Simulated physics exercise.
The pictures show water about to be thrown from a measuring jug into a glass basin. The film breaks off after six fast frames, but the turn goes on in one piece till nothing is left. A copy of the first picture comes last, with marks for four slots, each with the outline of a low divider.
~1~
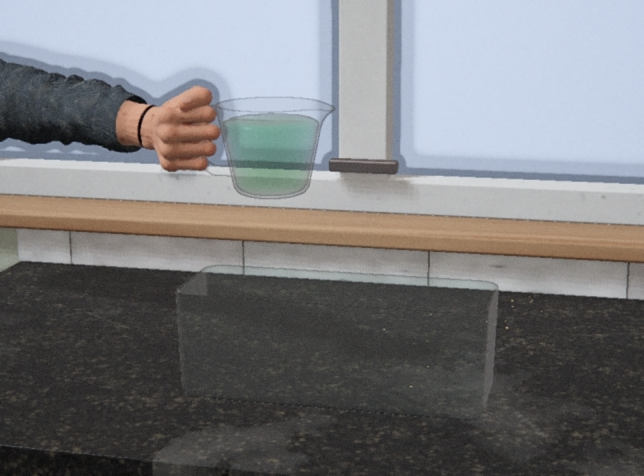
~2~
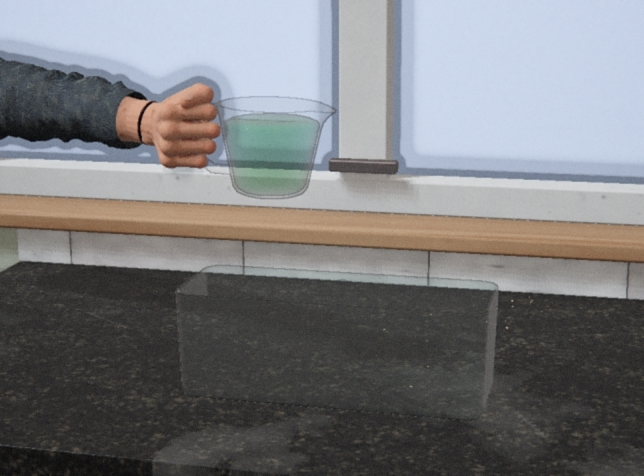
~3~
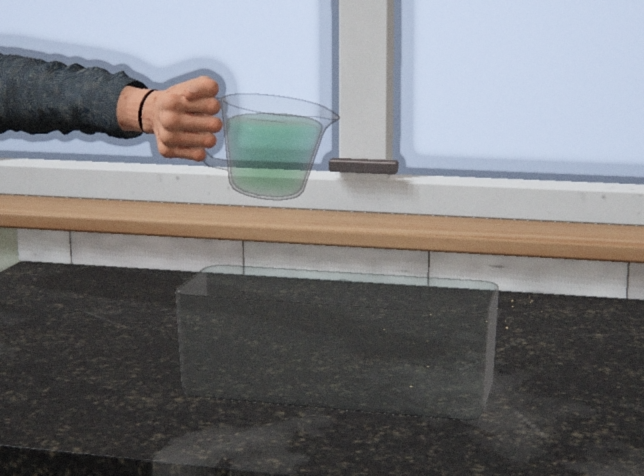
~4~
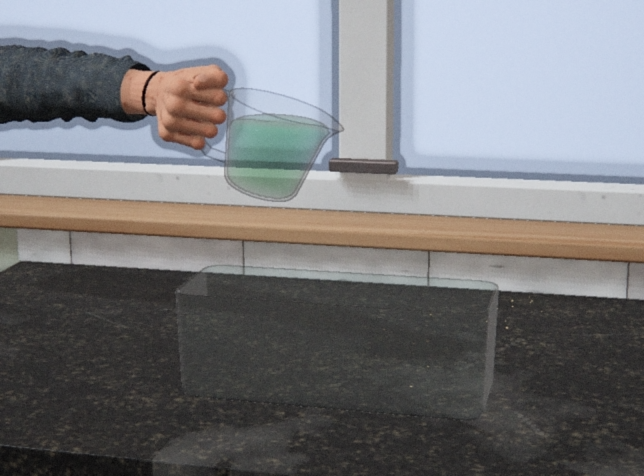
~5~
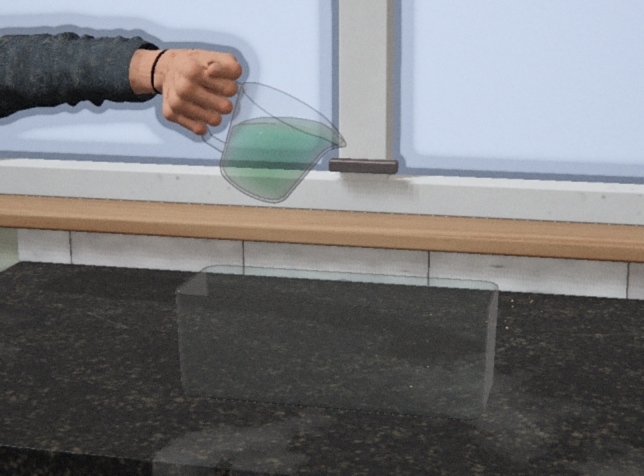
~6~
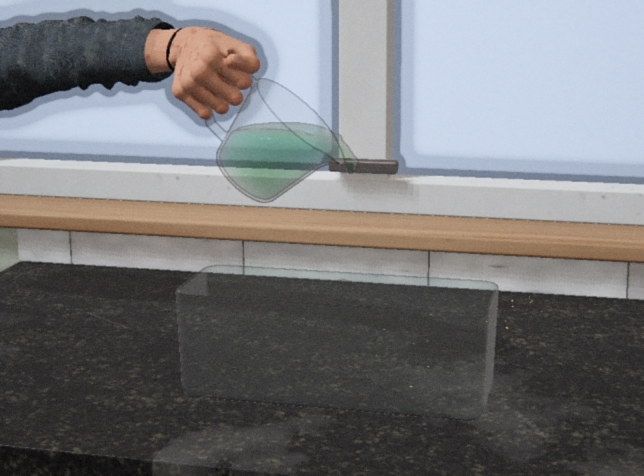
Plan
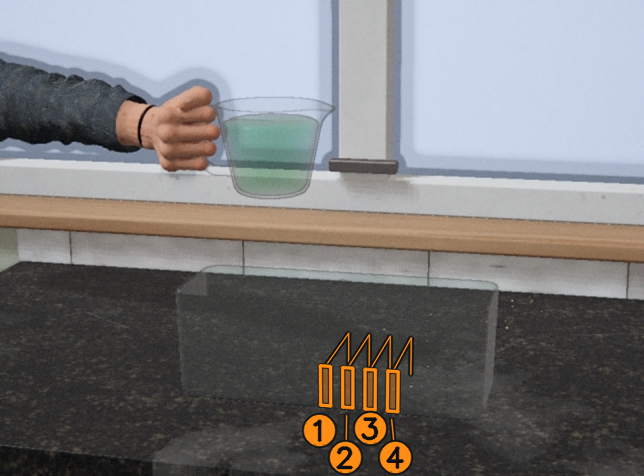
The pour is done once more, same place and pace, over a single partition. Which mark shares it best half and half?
Best: 3.
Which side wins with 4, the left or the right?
More ends on the left.
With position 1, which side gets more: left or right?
The right one.
In orange, 1 at (324, 413); 2 at (346, 415); 3 at (368, 417); 4 at (391, 419).
For position 1, about 5 % ends left of the wall and 93 % right of it.
For position 2, about 16 % ends left of the wall and 83 % right of it.
For position 3, about 51 % ends left of the wall and 47 % right of it.
For position 4, about 81 % ends left of the wall and 16 % right of it; 3 % is lost outside.
